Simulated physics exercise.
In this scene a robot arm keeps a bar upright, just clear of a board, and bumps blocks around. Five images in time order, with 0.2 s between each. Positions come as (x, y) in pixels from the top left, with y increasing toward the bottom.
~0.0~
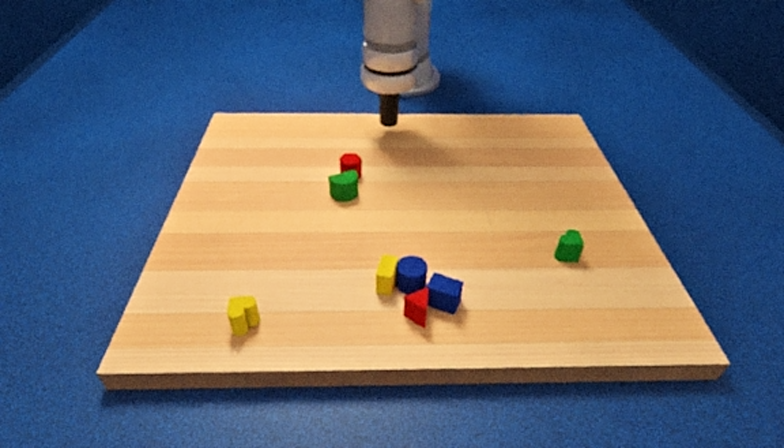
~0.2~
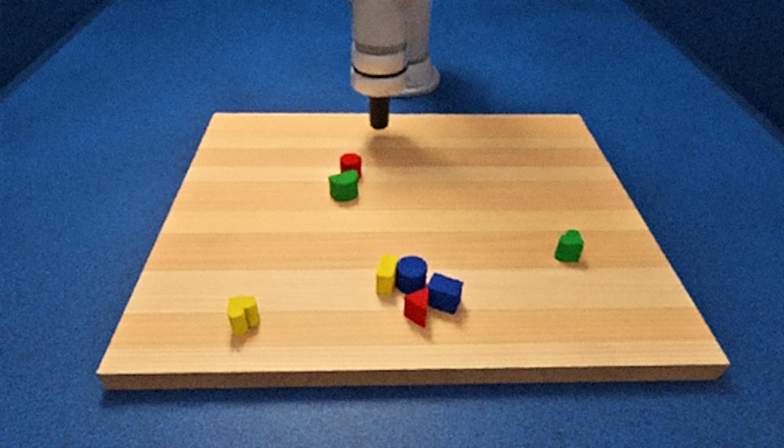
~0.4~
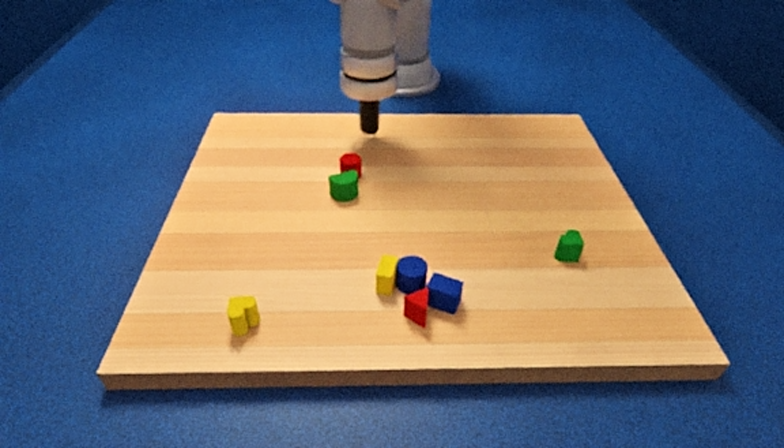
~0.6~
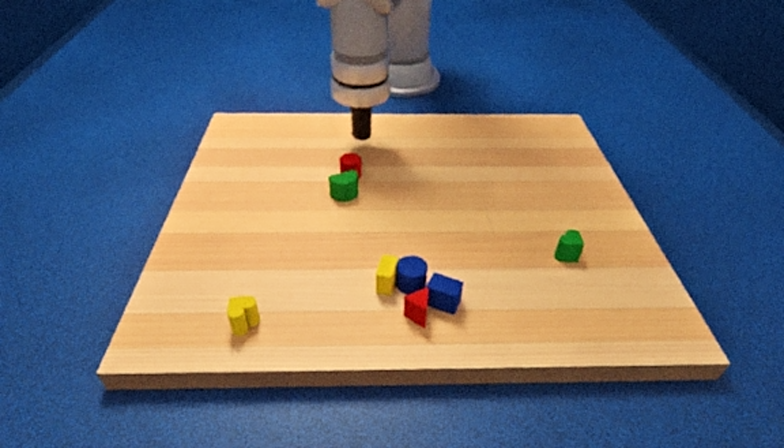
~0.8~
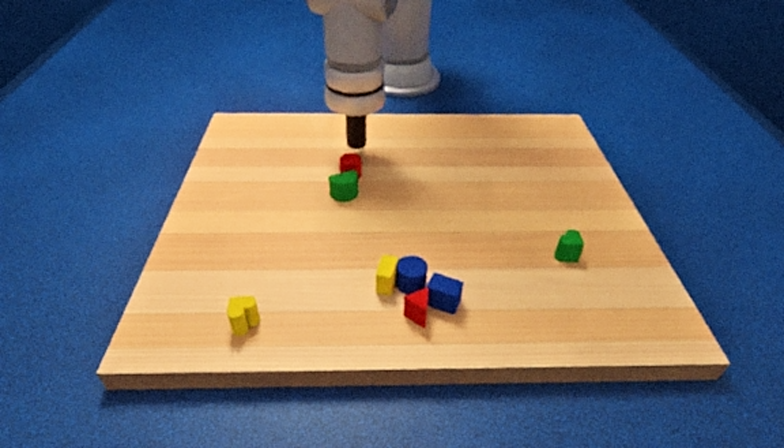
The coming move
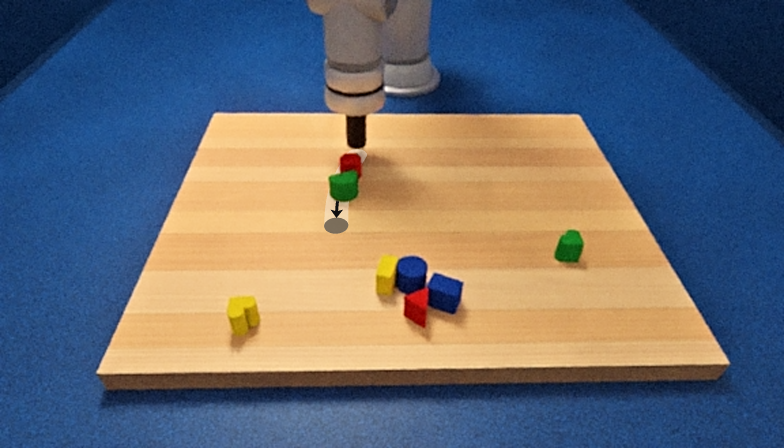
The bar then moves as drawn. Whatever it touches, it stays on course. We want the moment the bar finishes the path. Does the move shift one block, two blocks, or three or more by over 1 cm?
It looks like two blocks will be pushed more than about 1 cm.
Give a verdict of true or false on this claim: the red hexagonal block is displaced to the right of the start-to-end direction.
The claim does not hold.
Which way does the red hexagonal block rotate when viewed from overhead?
Anticlockwise.
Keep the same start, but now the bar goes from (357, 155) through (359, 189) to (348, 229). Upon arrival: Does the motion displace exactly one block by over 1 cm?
I believe not.
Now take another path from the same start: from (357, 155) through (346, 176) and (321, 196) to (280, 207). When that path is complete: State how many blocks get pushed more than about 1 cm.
Two blocks move more than 1 cm.
The drawn path runs from (357, 155) by way of (345, 175) and (338, 199) to (336, 226).
The first path, step by step. One third of the way, bar (344, 165); green half-round block (347, 182), turned 35° clockwise; red hexagonal block (350, 170), turned 35° anticlockwise.
Two thirds of the way, bar (337, 189); green half-round block (351, 205), turned 15° clockwise; red hexagonal block (350, 193), turned 65° anticlockwise.
At the end, bar (336, 215); green half-round block (369, 226), turned 30° anticlockwise; red hexagonal block (354, 216), turned 110° anticlockwise.
